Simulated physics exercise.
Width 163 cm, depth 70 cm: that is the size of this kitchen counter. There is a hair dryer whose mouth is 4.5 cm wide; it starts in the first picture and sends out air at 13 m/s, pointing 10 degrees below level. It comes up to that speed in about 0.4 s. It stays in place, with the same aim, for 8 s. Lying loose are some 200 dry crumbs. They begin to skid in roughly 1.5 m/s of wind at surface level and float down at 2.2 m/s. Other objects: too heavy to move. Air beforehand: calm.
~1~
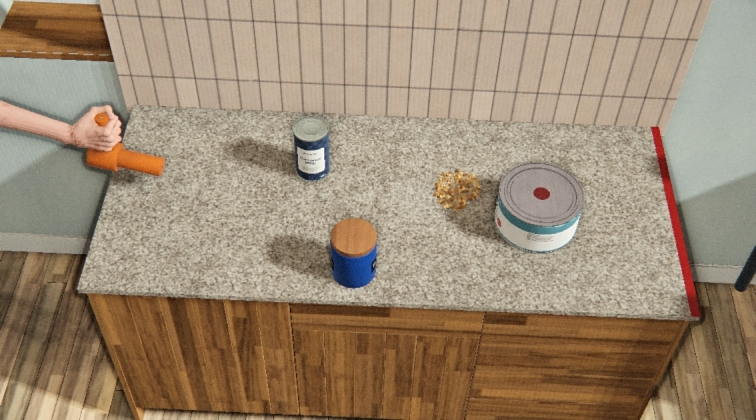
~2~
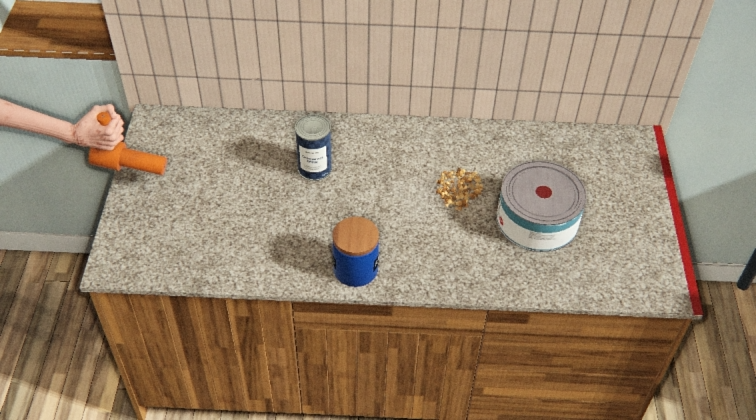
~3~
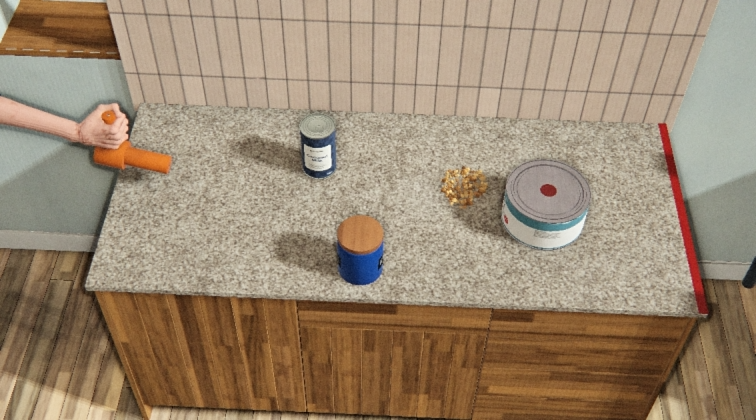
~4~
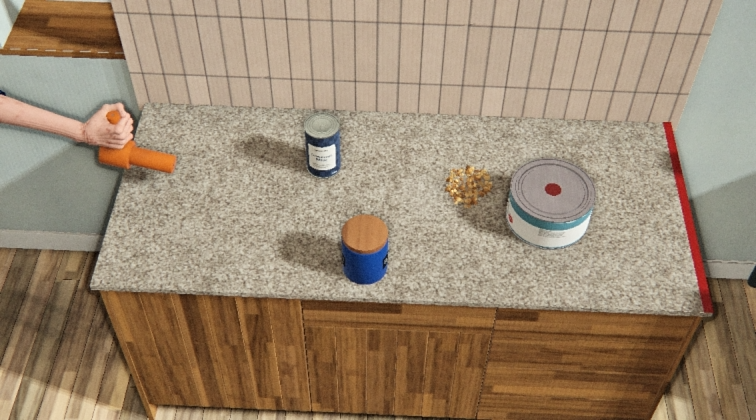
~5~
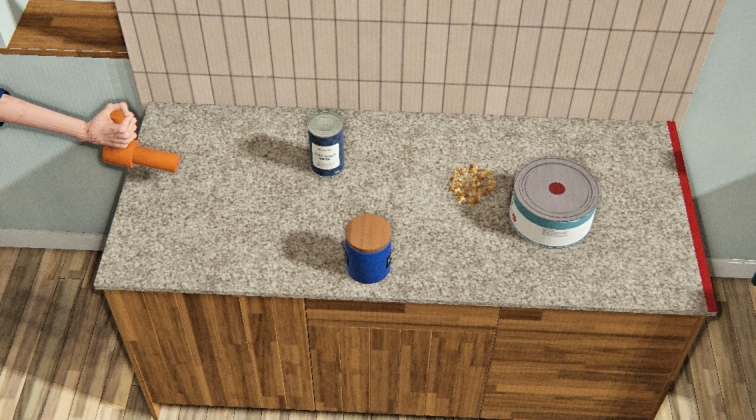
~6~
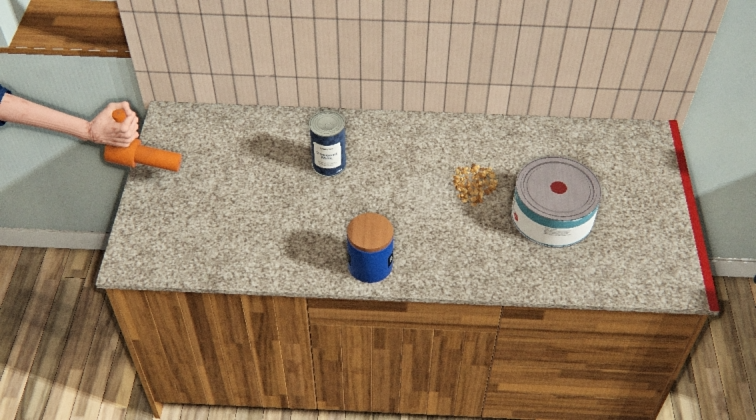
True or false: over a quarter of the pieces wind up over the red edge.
True.
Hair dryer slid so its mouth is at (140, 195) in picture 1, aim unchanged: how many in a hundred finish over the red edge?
That gives roughly 60 % in the end.
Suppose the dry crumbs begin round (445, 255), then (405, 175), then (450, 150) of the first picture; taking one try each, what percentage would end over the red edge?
10 %, 60 %, 5 %.
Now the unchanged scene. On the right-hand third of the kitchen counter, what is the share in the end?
Roughly 25 in a hundred.
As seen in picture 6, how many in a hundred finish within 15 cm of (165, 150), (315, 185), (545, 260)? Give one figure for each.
First spot near 0 %, second near 0 %, third near 0 %.
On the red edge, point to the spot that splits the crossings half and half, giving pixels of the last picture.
Median crossing point, approx. (681, 141).
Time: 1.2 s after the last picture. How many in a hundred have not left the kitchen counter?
I'd say some 60 % at that moment.
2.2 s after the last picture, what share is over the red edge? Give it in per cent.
I'd put it close to 60 per cent.
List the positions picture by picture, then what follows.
In the first frame, the middle of the dry crumbs is near (457, 191), none has stirred yet and the mouth of the hair dryer is at (162, 167).
In the second frame, the middle of the dry crumbs is near (459, 188), none has stirred yet and the red edge is centred on (680, 212).
In the third frame, the middle of the dry crumbs is near (464, 186), none has stirred yet, the top of a large tin is at (549, 190) and the top of a jar is at (360, 233).
In the fourth frame, the middle of the dry crumbs is near (468, 185) and none has stirred yet.
In the fifth frame, the middle of the dry crumbs is near (472, 184) and none has stirred yet.
In the sixth frame, the middle of the dry crumbs is near (474, 185) and none has stirred yet.
Then, 1.2 s after the last picture, 60 % are on the move or not yet settled, 42 % are over the red edge; the middle of those still in play is near (629, 131).
Then, 2.2 s after the last picture, 36 % are on the move or not yet settled, 64 % are over the red edge; the middle of those still in play is near (628, 125).
Then, 4.0 s after the last picture, 27 % are on the move or not yet settled, 72 % are over the red edge; the middle of those still in play is near (624, 125).
Then, 7.6 s after the last picture, at the end, 76 % are over the red edge; the middle of those still in play is near (629, 122).
